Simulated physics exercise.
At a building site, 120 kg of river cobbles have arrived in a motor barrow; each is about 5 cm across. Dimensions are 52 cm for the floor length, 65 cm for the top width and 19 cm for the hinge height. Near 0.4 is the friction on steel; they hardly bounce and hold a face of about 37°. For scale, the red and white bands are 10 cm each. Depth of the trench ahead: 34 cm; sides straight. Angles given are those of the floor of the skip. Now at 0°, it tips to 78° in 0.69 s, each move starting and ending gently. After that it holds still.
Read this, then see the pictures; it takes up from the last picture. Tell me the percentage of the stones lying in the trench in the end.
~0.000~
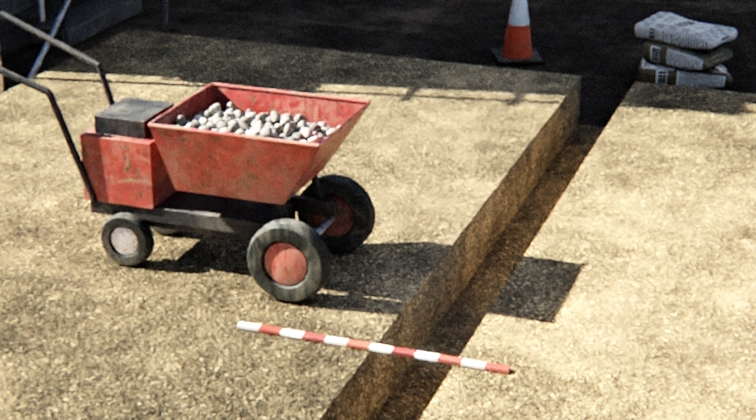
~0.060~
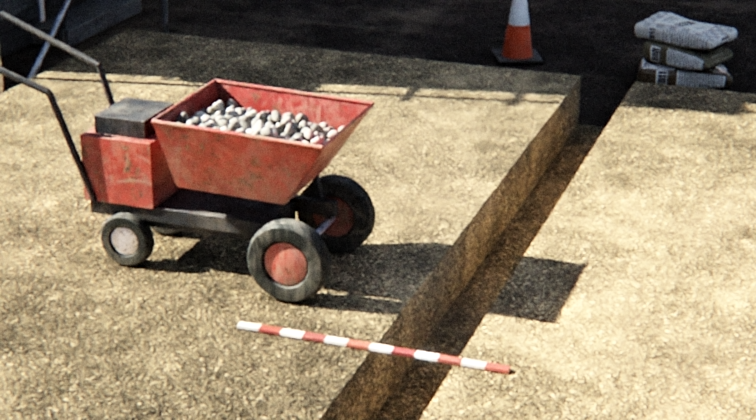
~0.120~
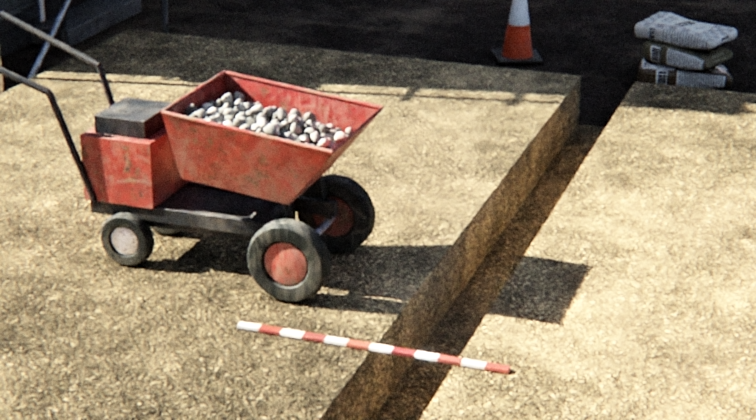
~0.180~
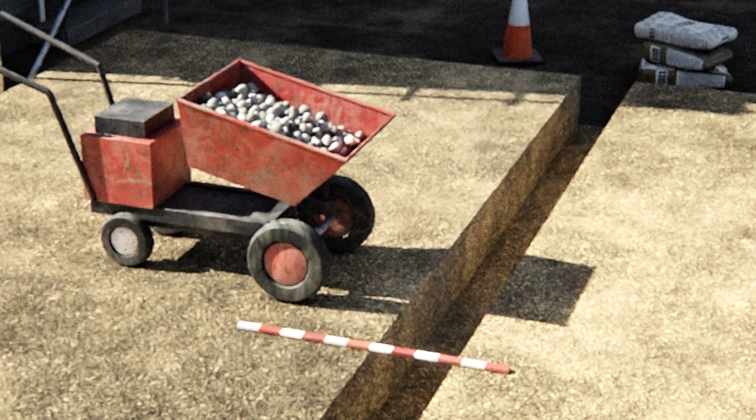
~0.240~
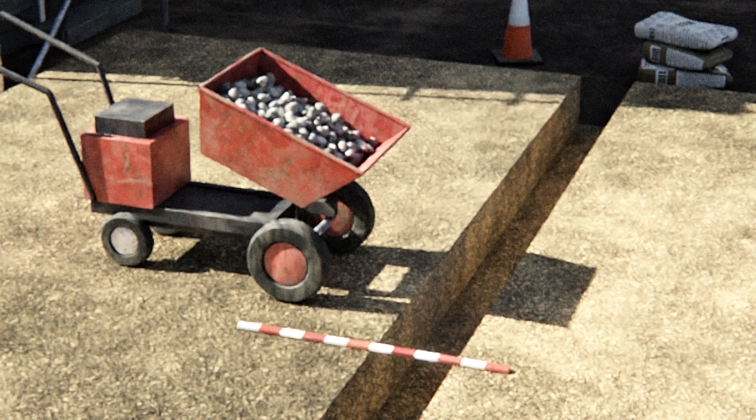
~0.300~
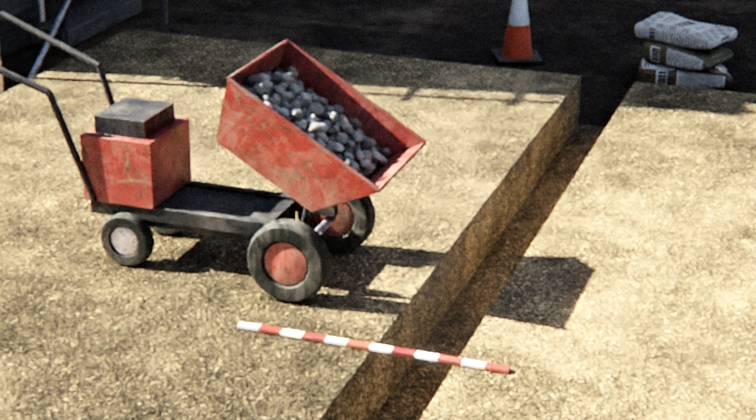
Close to 65 %.
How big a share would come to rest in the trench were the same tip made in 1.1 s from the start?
About 80 percent, I'd say.
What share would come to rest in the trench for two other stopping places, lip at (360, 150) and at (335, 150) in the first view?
From the first place around 25 per cent, from the other around 45.
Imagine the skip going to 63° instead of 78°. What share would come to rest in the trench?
About 40 per cent would end up in the trench.
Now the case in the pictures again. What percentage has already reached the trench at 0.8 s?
Close to 30 per cent has got there by then.
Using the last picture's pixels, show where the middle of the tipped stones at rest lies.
The tipped stones centre close to (478, 344).
After 0.5 s the floor is at 66°; 100 % in the skip; the foremost stones are at (421, 223).
After 0.8 s the floor is at 78°; 57 % in the skip, 30 % in the trench, 13 % past the trench; the foremost stones are at (529, 304).
After 1.1 s the floor is at 78°; 10 % in the skip, 55 % in the trench, 35 % past the trench; the foremost stones are at (710, 320).
After 3.1 s the floor is at 78°; 0 % in the skip, 65 % in the trench, 35 % past the trench; the foremost stones are past the picture's edge.
